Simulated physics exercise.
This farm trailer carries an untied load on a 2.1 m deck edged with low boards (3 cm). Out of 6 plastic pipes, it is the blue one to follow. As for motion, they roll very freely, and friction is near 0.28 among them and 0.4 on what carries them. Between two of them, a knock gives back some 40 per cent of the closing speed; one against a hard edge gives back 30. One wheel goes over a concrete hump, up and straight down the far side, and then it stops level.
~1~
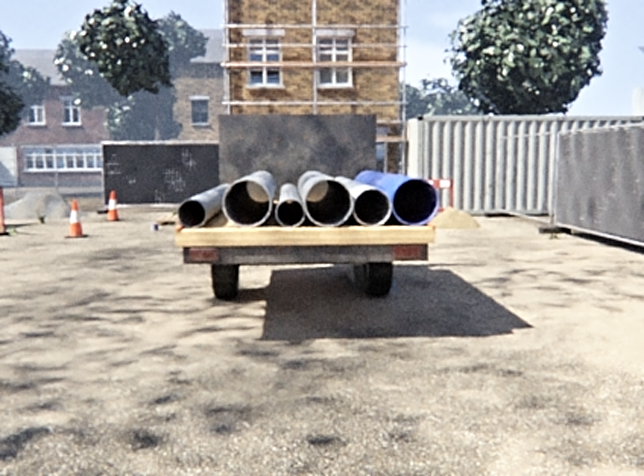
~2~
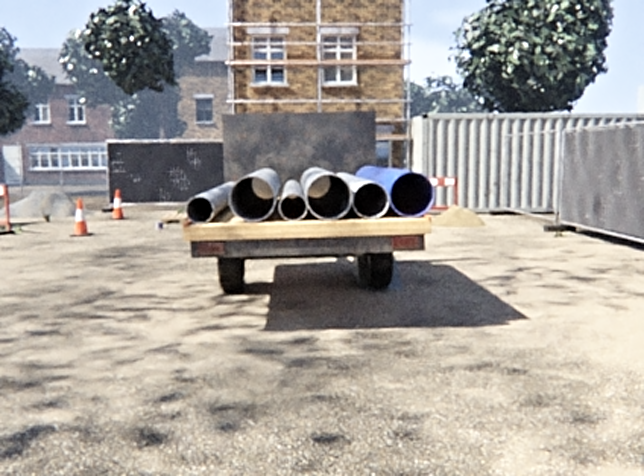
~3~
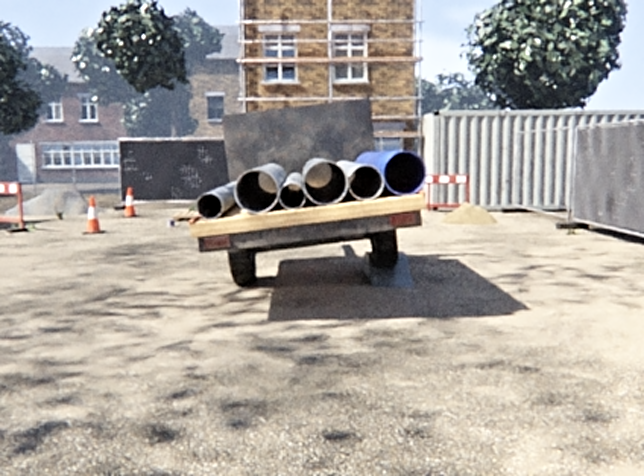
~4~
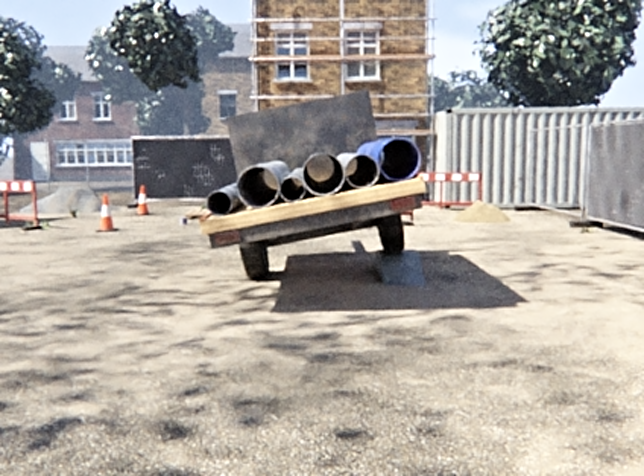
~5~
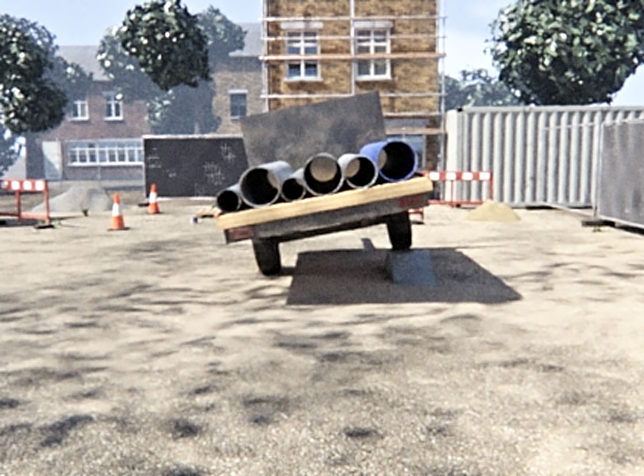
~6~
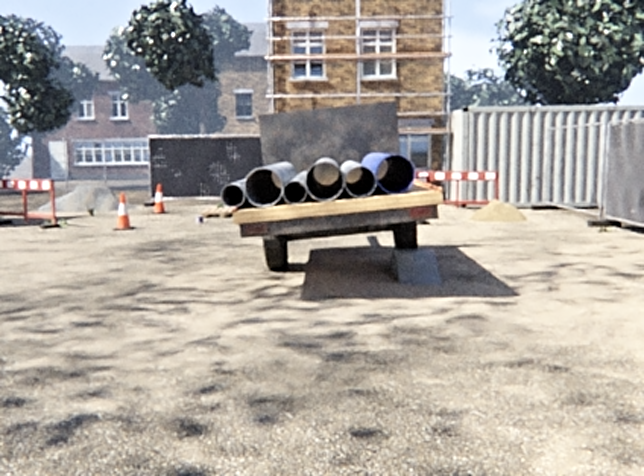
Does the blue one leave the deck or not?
Looks like it rides it out.
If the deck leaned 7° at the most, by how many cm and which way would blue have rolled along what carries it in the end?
40 cm leftwards, roughly.
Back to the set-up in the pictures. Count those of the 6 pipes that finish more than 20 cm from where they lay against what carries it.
6.
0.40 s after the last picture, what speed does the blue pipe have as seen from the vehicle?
0.2 m/s, give or take.
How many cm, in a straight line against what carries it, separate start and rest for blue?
About: Blue 50.
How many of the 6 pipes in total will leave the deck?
I make it 1 exactly.
Then, 0.4 s after the last picture, blue is on the deck, 60 cm from the right edge, rolling left; 1 off so far.
Then, 0.9 s after the last picture, blue is on the deck, 60 cm from the right edge; 1 off so far.
Then, 1.5 s after the last picture, no change for blue; 1 off so far.
At rest (2.1 s after the last picture), blue is on the deck, 60 cm from the right edge; 1 off so far.
